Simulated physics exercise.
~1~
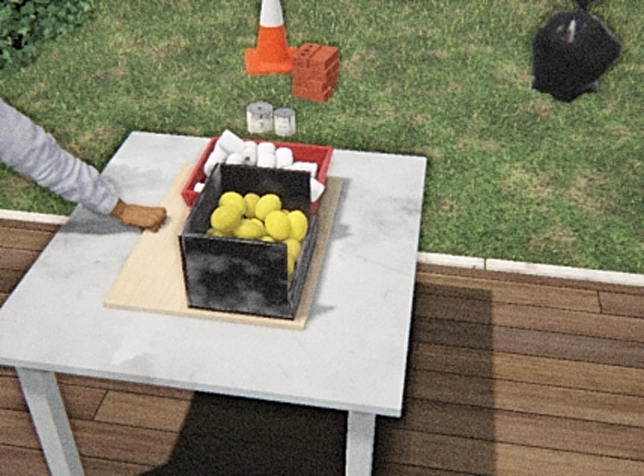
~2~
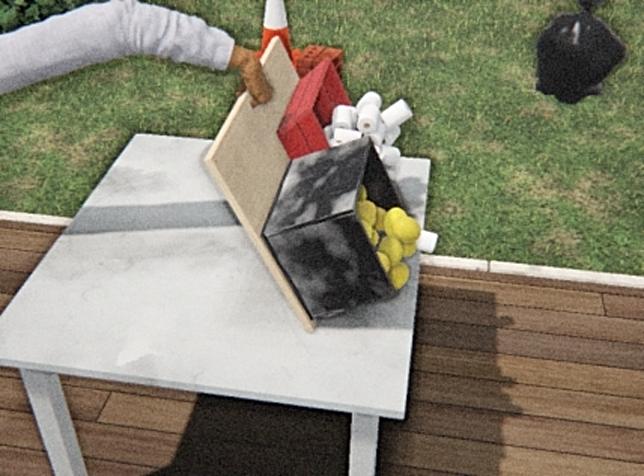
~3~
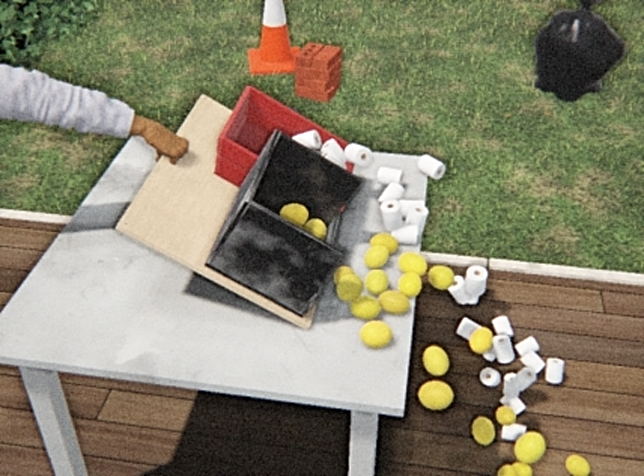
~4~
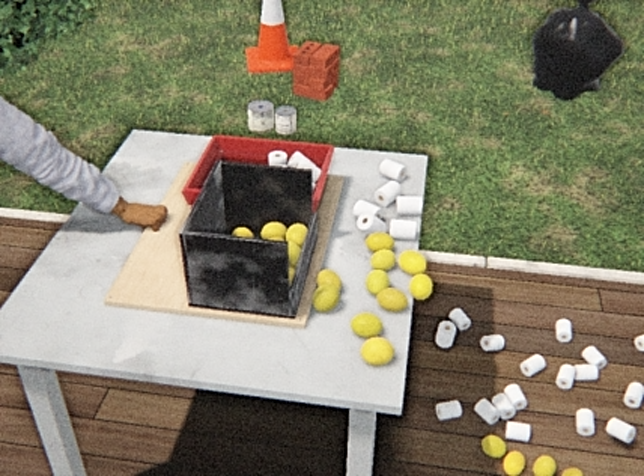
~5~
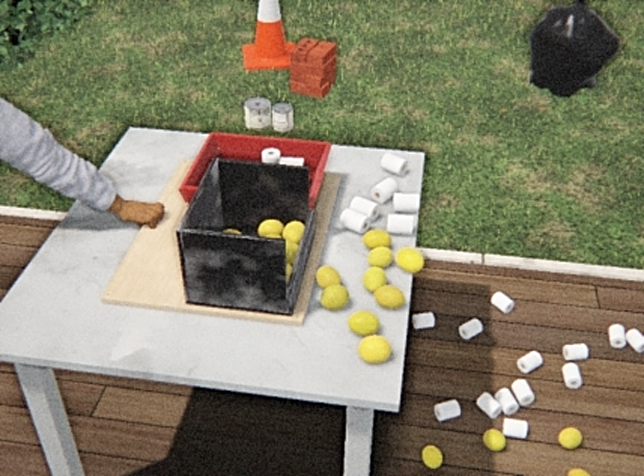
On a garden deck table, a hand tips a board rightward, spilling paper rolls and lemons from two trays, then lowers it flat.
